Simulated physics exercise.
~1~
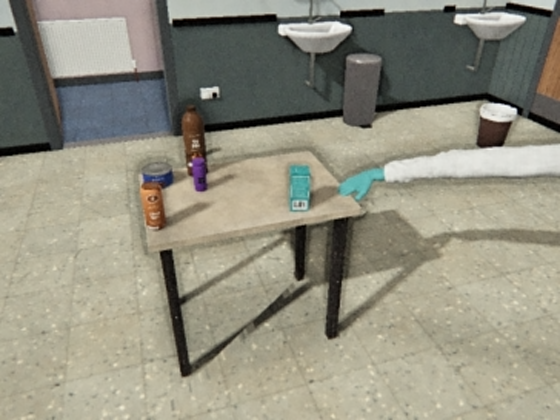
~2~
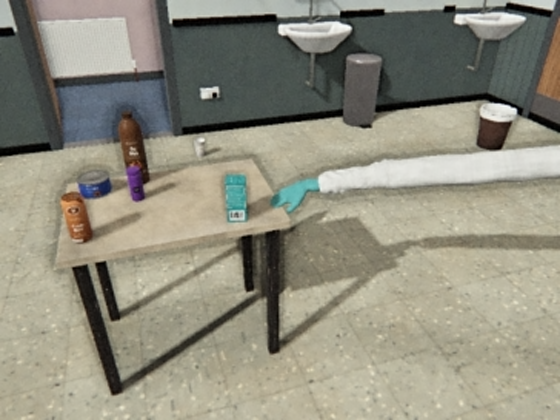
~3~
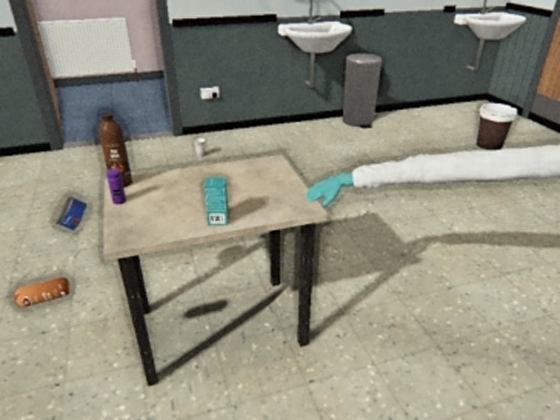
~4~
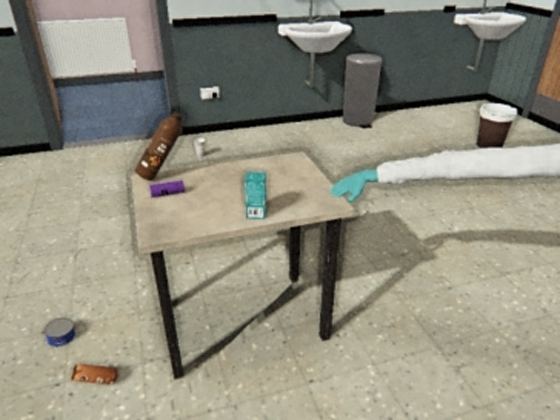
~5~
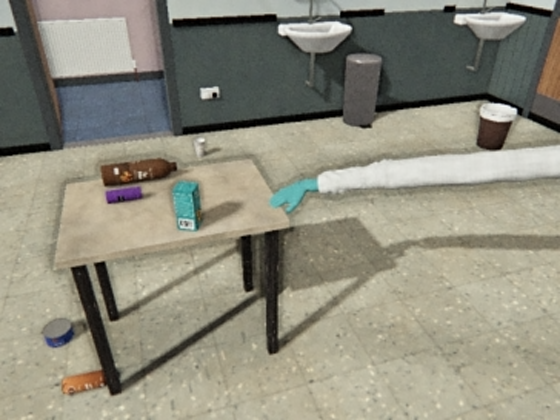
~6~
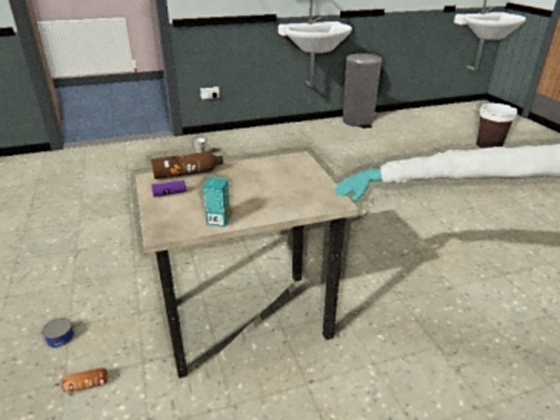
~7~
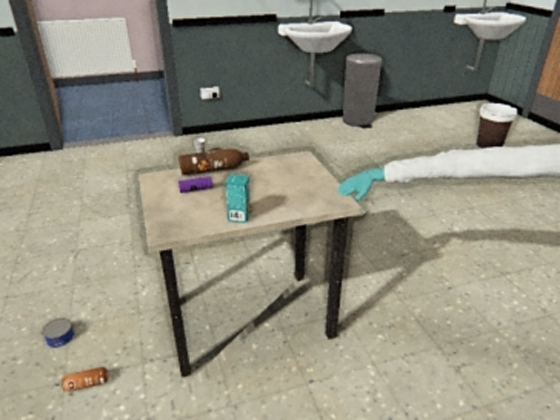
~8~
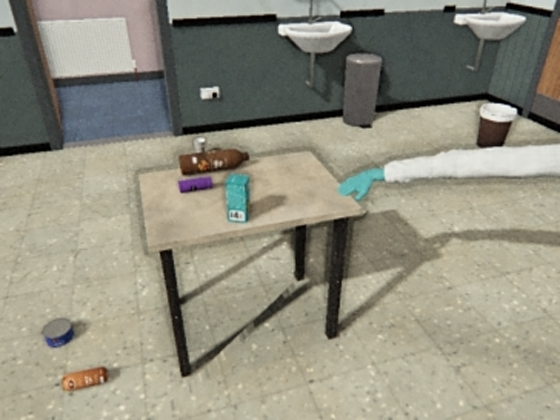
A gloved hand jerks a table back and forth, toppling four of five containers, two falling off.
